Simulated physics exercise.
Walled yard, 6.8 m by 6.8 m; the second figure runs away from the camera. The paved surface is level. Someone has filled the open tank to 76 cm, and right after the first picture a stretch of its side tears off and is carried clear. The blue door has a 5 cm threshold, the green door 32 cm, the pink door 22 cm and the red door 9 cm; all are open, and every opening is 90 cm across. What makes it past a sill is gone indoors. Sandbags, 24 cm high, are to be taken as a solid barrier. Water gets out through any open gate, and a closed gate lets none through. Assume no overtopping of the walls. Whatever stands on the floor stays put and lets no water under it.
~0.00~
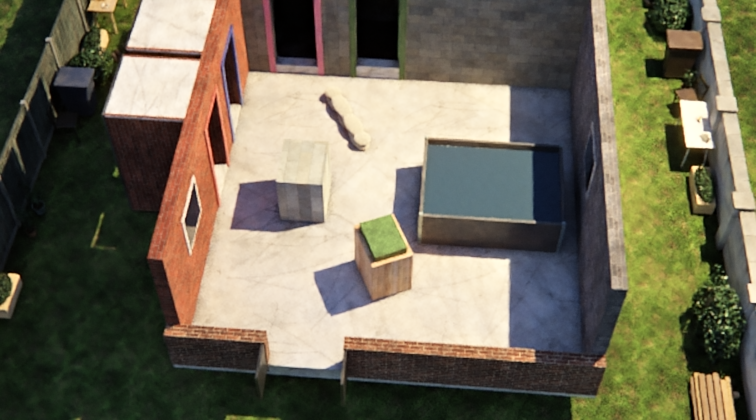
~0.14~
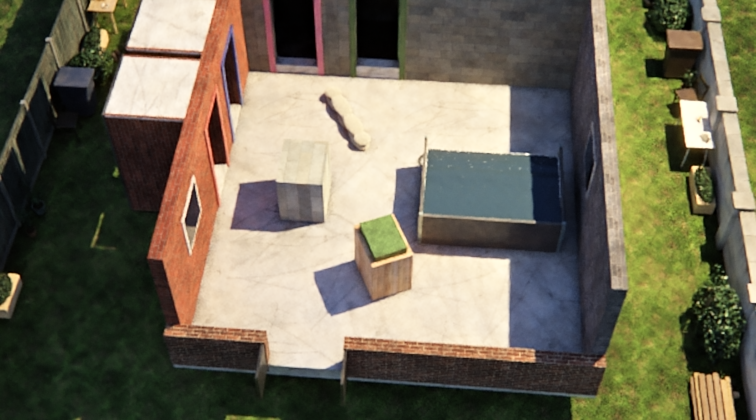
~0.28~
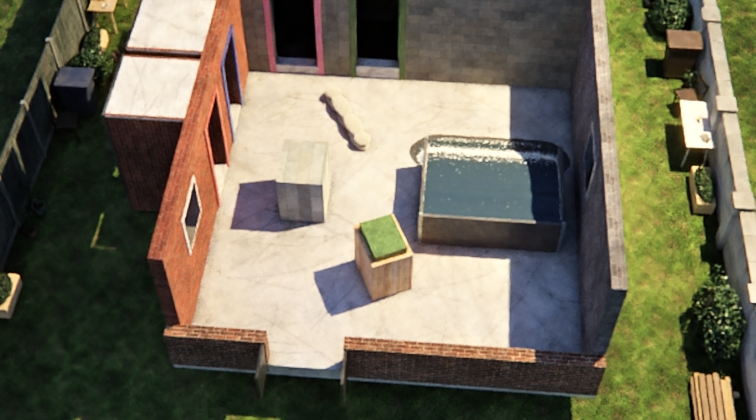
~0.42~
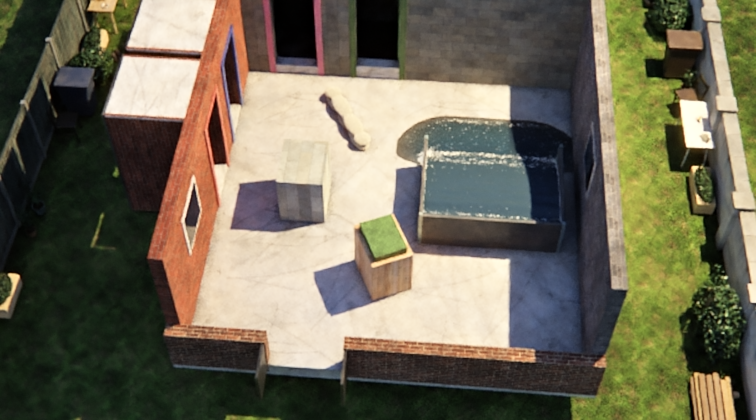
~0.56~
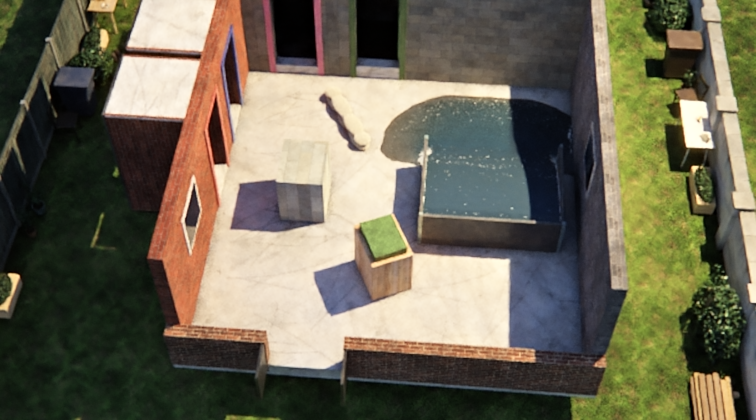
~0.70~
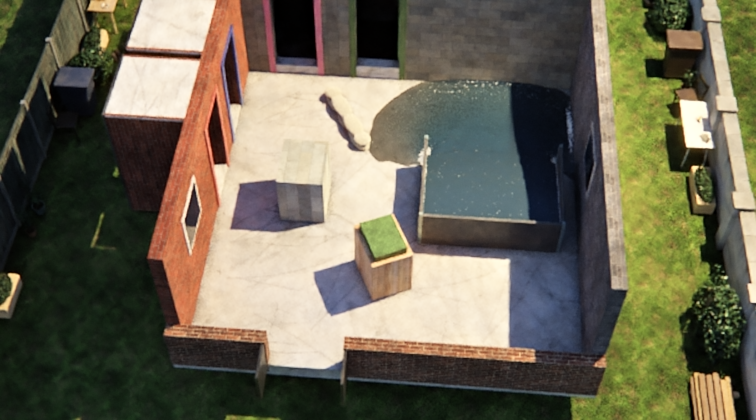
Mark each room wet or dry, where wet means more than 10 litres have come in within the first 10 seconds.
Blue door - wet, green door - dry, pink door - dry, red door - dry.
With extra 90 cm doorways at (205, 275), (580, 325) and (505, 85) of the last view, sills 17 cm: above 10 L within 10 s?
In turn: Short of it, short of it, beyond it.
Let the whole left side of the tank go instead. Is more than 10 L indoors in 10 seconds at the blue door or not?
So for blue: Yes.
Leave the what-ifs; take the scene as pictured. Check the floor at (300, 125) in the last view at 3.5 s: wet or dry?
Looks like it's submerged.
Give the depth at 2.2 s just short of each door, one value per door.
In centimetres - blue: 0, green: 22, pink: 12, red: 0.
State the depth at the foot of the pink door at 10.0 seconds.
5.5 cm.
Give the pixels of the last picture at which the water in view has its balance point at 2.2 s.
(477, 137).
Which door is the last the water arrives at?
The final one is the red door.
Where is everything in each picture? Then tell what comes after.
In the first picture, the open tank at (492, 182) is whole and still, 76 cm deep.
In the second picture, the front is at (421, 163), 1.4 m from the gap on the open tank's far side; 0.6 m2 of floor is under water; 76 cm left at the back of the open tank.
In the third picture, water pours out on the open tank's far side and has run 1.5 m, to (416, 149); typically 15 cm deep outside, 75 cm at the open tank's back.
In the fourth picture, the front is at (572, 143), 1.9 m from the gap on the open tank's far side; 3.9 m2 of floor is under water; 69 cm left at the back of the open tank.
In the fifth picture, water pours out on the open tank's far side and has run 2.2 m, to (398, 121); typically 10 cm deep outside, 63 cm at the open tank's back.
In the sixth picture, the front is at (433, 81), 2.7 m from the gap on the open tank's far side; 8.3 m2 of floor is under water; 64 cm left at the back of the open tank.
After 1.4 s water covers 25 % of the floor and is deepest (57 cm) near (564, 93); blue door not reached, green door 19 cm at the sill, 0 L in, pink door not reached, red door not reached.
After 2.2 s water covers 30 % of the floor and is deepest (46 cm) near (556, 99); blue door not reached, green door 22 cm at the sill, 0 L in, pink door 12 cm at the sill, 0 L in, red door not reached.
After 3.5 s water covers 45 % of the floor and is deepest (34 cm) near (350, 81); blue door 12 cm at the sill, 11 L in, green door 15 cm at the sill, 0 L in, pink door 13 cm at the sill, 0 L in, red door 2 cm at the sill, 0 L in.
After 6.0 s water covers 85 % of the floor and is deepest (21 cm) near (440, 157); blue door 9 cm at the sill, 68 L in, green door 16 cm at the sill, 0 L in, pink door 9 cm at the sill, 0 L in, red door 5 cm at the sill, 0 L in.
After 10.0 s water covers 95 % of the floor and is deepest (16 cm) near (427, 85); blue door 6 cm at the sill, 83 L in, green door 9 cm at the sill, 0 L in, pink door 6 cm at the sill, 0 L in, red door 3 cm at the sill, 0 L in.
